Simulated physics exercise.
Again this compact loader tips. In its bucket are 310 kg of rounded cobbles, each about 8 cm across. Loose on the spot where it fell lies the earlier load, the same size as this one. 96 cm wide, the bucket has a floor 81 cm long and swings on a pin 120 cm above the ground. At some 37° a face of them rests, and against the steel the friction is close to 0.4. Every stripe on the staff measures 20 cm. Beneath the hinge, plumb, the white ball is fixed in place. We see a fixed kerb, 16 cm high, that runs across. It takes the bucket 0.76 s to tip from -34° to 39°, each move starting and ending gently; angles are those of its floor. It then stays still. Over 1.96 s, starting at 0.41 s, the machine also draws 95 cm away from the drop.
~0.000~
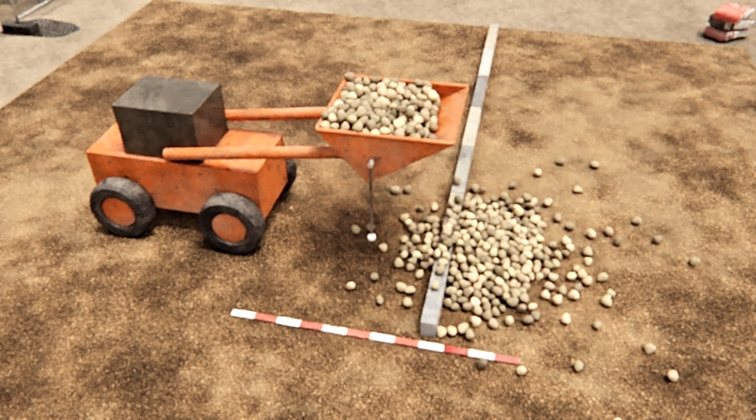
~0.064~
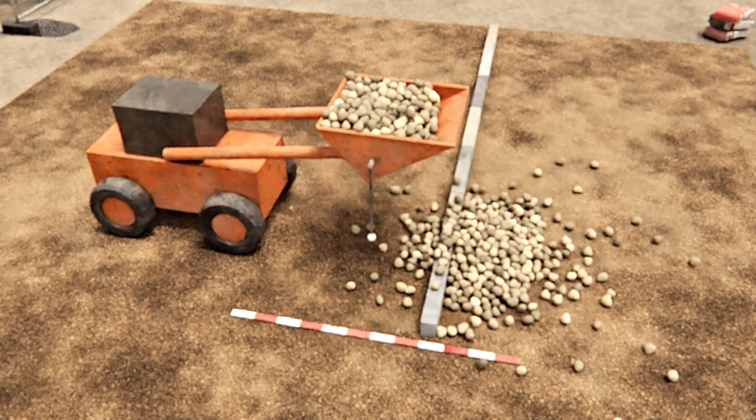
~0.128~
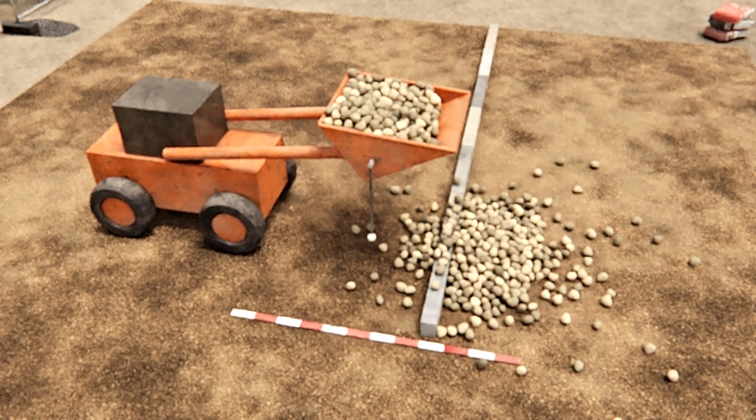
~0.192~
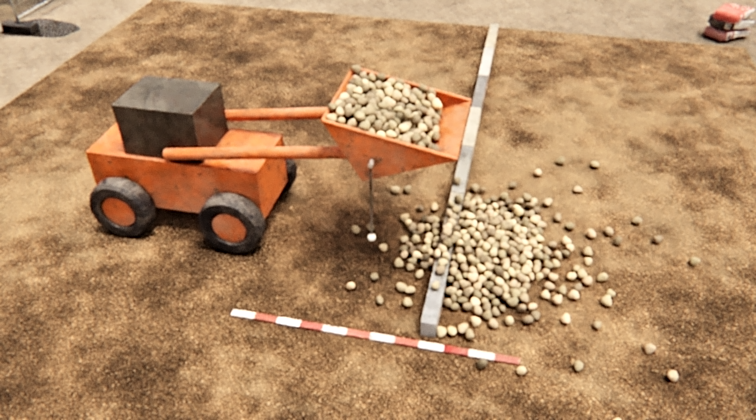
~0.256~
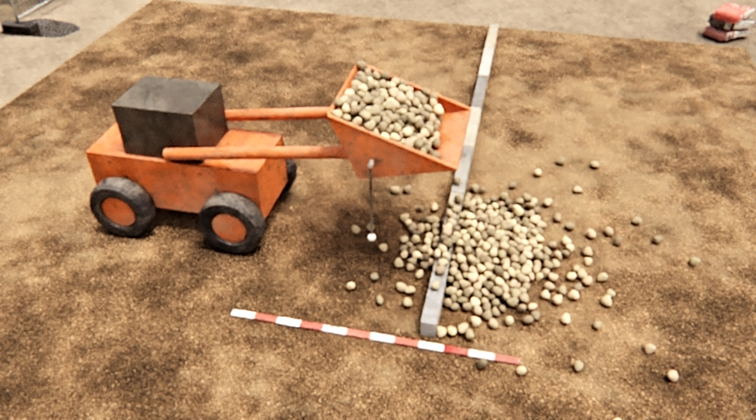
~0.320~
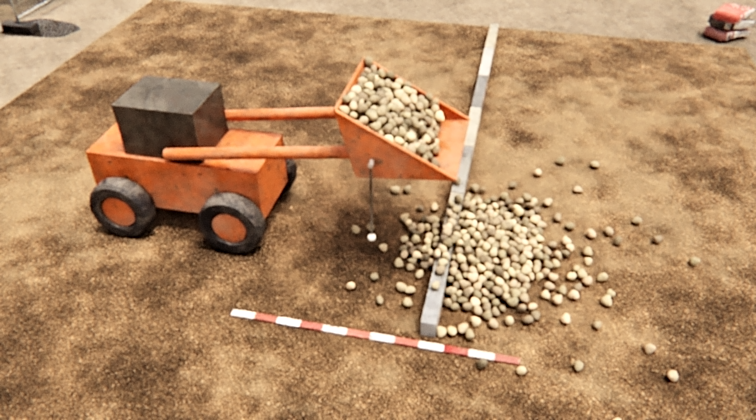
To begin with, an orange wheeled loader holds a bucket of rounded stones beside a grey kerb, with an earlier heap lying loose, mostly beyond it. The bucket then swings gradually, its back rising and its right-hand lip lowering, while the stones shift inside and the loader's body stays in place.
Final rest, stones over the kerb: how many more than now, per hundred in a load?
39 per hundred.
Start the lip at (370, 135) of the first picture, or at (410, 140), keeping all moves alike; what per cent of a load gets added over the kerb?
About 0 per cent from the first spot and 5 per cent from the second.
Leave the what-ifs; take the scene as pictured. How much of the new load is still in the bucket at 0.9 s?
It still holds about 60 per cent.
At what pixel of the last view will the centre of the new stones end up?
I'd point to about (436, 240).
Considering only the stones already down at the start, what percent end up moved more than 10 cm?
I'd say roughly 5 per cent of them.
After 0.6 s the floor is at 28°; in per cent of one load, 100 in the bucket, 14 on this side of the kerb, 86 over the kerb; the foremost stones are at (643, 272).
After 0.9 s the floor is at 39°; in per cent of one load, 60 in the bucket, 52 on this side of the kerb, 88 over the kerb; the foremost stones are at (643, 272).
After 2.8 s the floor is at 39°; in per cent of one load, 0 in the bucket, 76 on this side of the kerb, 124 over the kerb; the foremost stones are at (643, 272).
After 5.3 s the floor is at 39°; in per cent of one load, 0 in the bucket, 76 on this side of the kerb, 124 over the kerb; the foremost stones are at (643, 272). Net gain over the kerb, 39.
